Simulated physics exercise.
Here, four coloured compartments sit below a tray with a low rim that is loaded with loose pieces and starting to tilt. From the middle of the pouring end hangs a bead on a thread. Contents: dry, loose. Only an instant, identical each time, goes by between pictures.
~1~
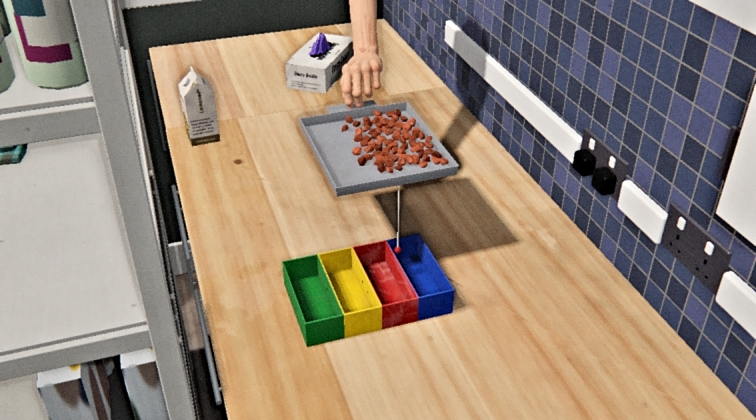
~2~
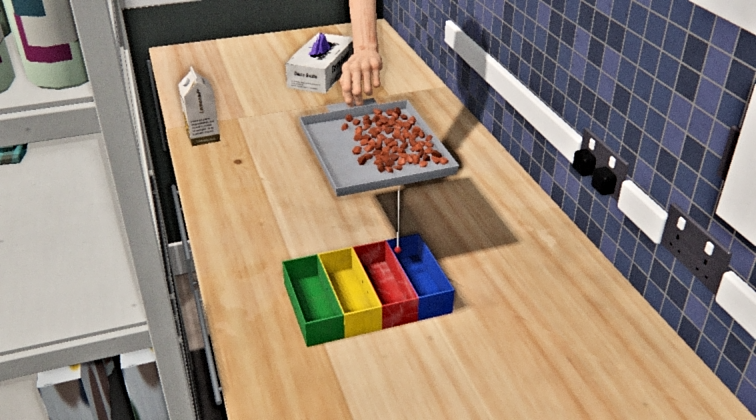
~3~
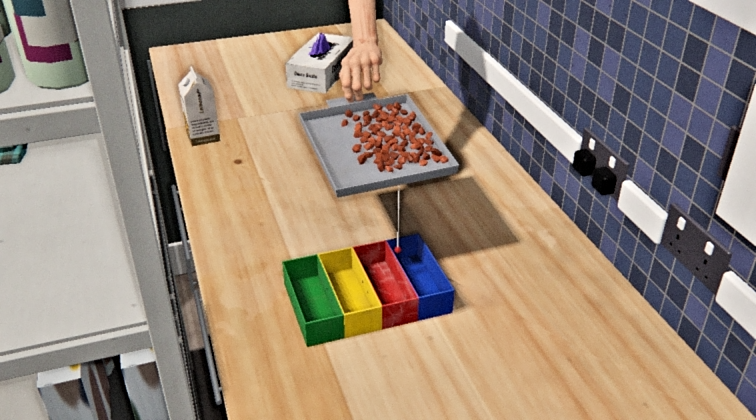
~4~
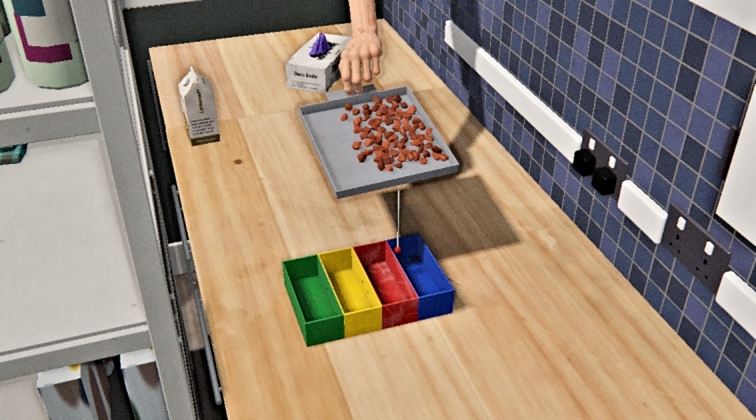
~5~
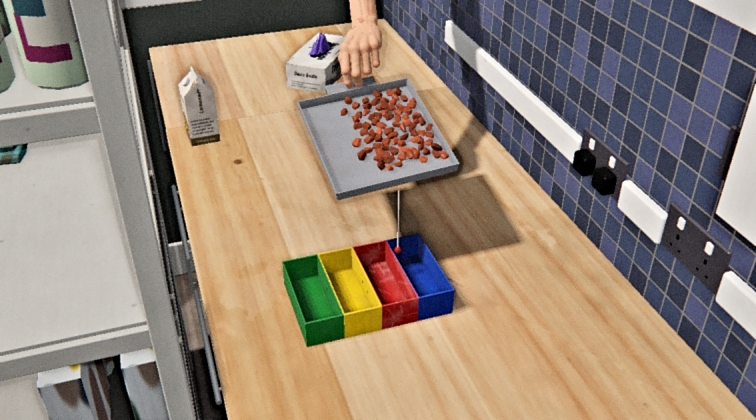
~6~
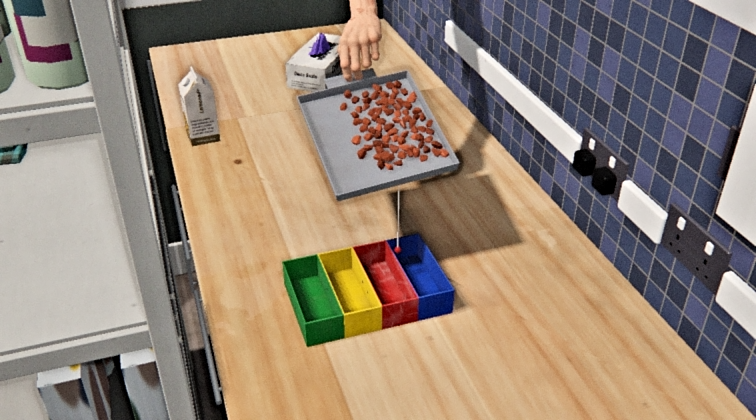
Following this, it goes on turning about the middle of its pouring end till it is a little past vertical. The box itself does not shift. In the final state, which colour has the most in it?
Most ends up in yellow.
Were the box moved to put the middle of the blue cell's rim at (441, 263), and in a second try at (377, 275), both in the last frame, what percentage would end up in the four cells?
Near 100 % and 80 %.
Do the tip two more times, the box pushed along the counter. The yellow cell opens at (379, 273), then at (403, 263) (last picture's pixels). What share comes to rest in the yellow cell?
It would be near 30 per cent first and near 10 per cent second.
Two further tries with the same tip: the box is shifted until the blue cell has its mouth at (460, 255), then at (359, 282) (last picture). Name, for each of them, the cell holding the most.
In turn: That green cell; the cell in blue.
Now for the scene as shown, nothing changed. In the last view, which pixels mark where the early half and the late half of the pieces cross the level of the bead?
I'd put it at roughly (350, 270), and after that at roughly (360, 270).
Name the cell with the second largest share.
That one is the red one.
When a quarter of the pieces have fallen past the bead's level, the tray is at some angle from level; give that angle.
It has tipped about 85 degrees.
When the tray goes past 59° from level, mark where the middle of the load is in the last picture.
I'd put it at about (375, 172).
Shortly afterwards, tray tipped steeply; all but a few on the tray; a little falling or outside the box.
Next, tray tipped right over; near half on the tray; near a quarter in the yellow cell; a little in the green cell; a little in the red cell; a little falling or outside the box.
Some moments later, tray tipped past a quarter turn; near two thirds in the yellow cell; near a quarter in the red cell; a little in the blue cell; a little in the green cell; only a few falling or outside the box.
In the end, tray tipped past a quarter turn; near two thirds in the yellow cell; near a quarter in the red cell; a little in the blue cell; a little in the green cell; only a few outside the box.
